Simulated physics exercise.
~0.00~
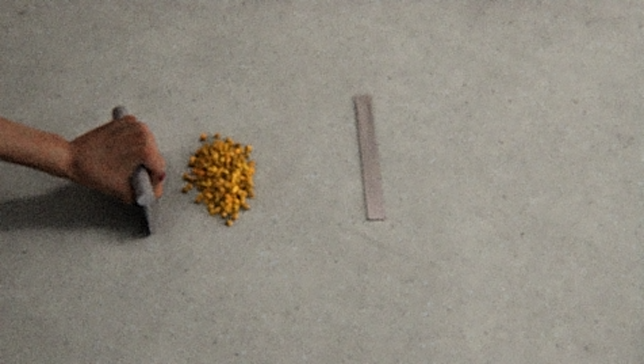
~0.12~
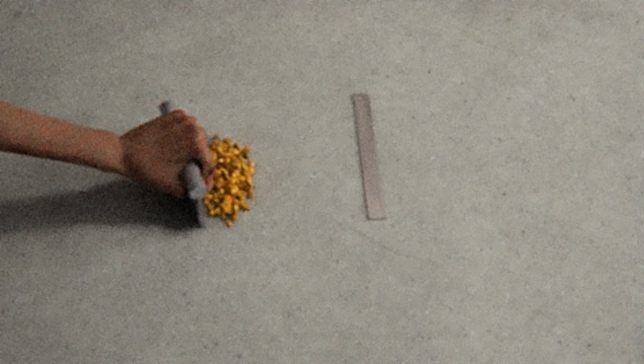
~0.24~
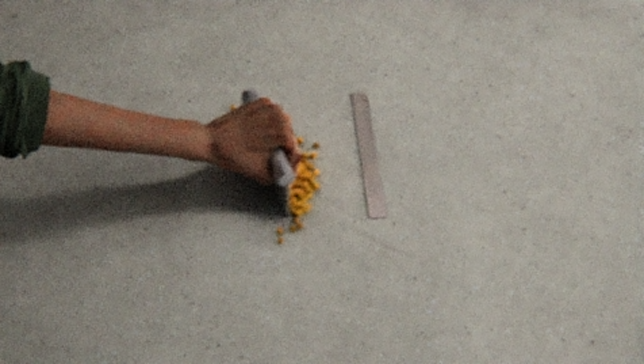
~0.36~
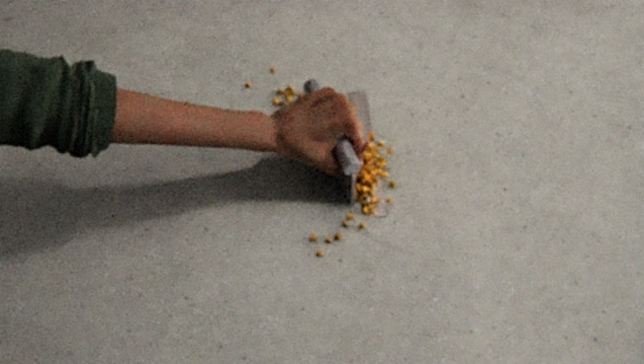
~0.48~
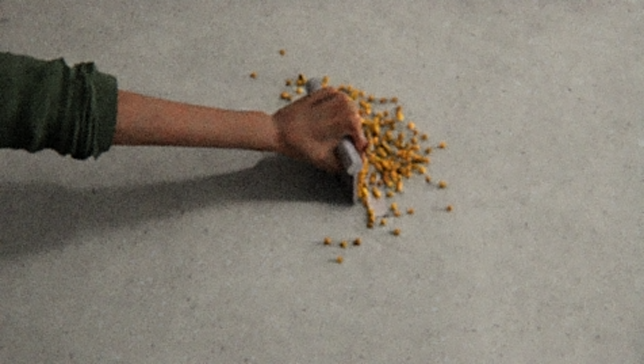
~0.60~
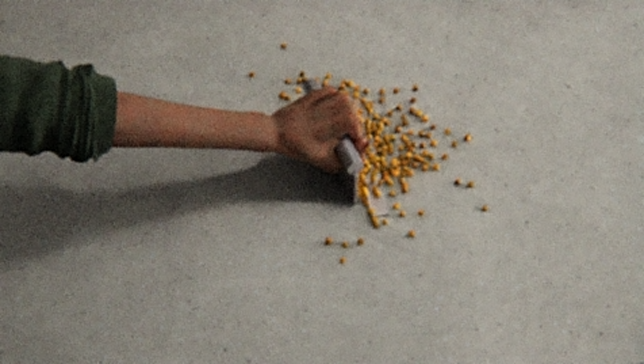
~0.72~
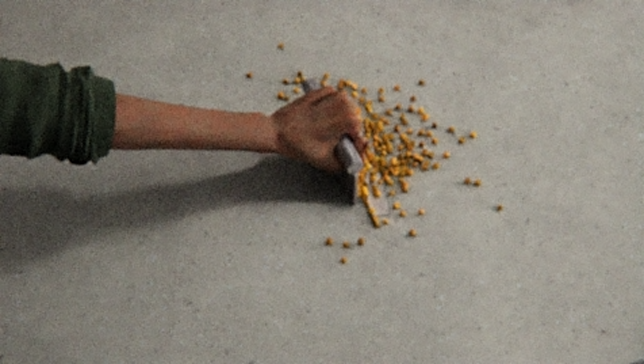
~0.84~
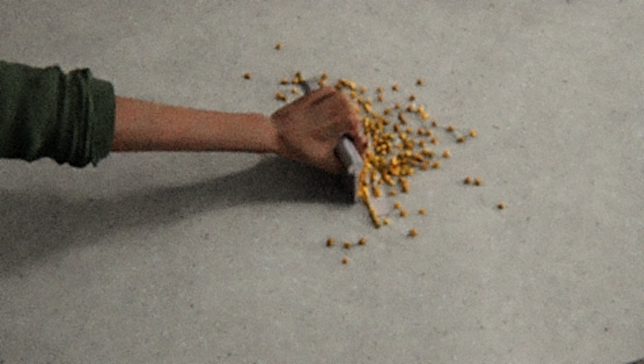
Hand pushing a grey scraper rightward through yellow maize kernels, halting at a flat strip as kernels scatter beyond and settle.
